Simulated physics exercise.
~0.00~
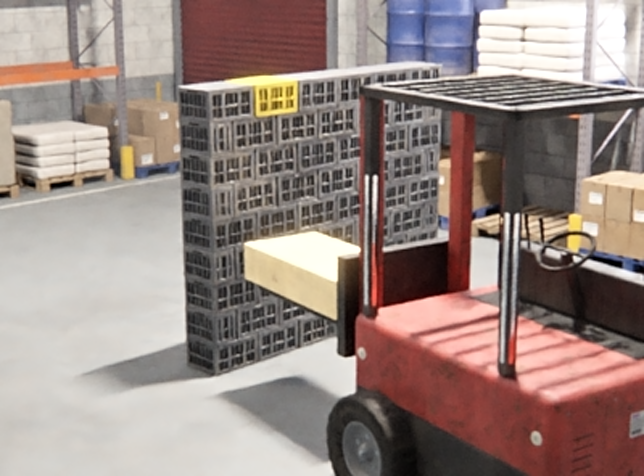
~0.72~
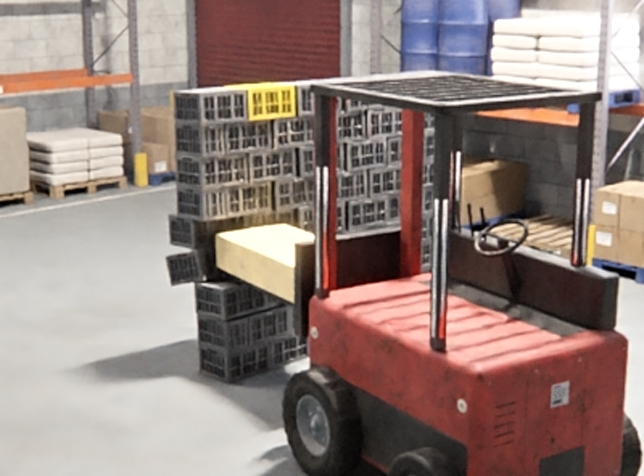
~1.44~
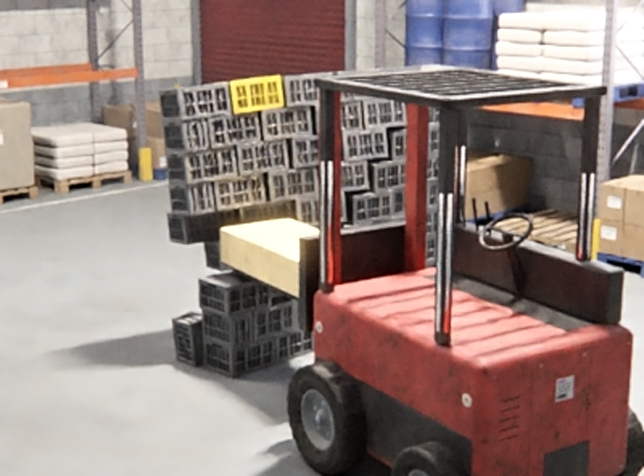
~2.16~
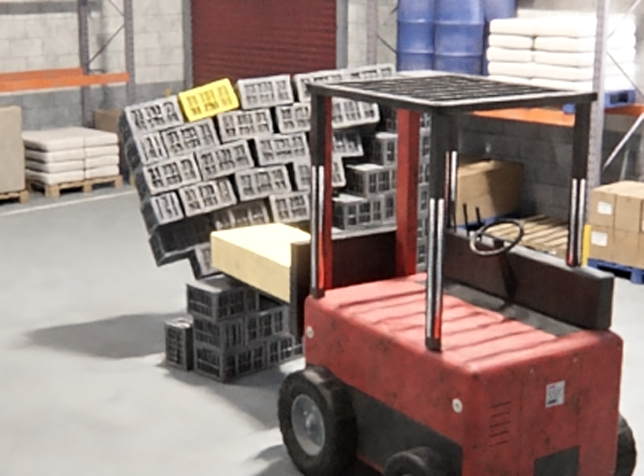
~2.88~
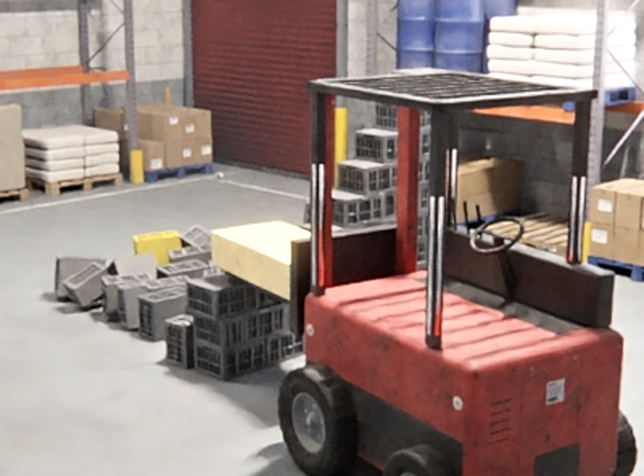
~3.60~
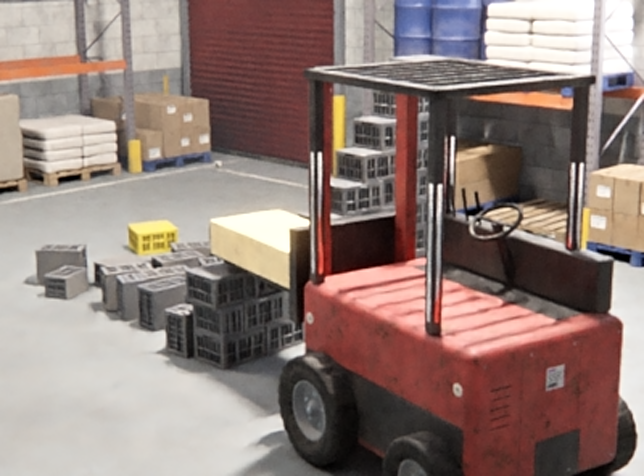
Warehouse with a red forklift pushing a pale block through a grey crate wall, toppling its left side into a scattered heap.
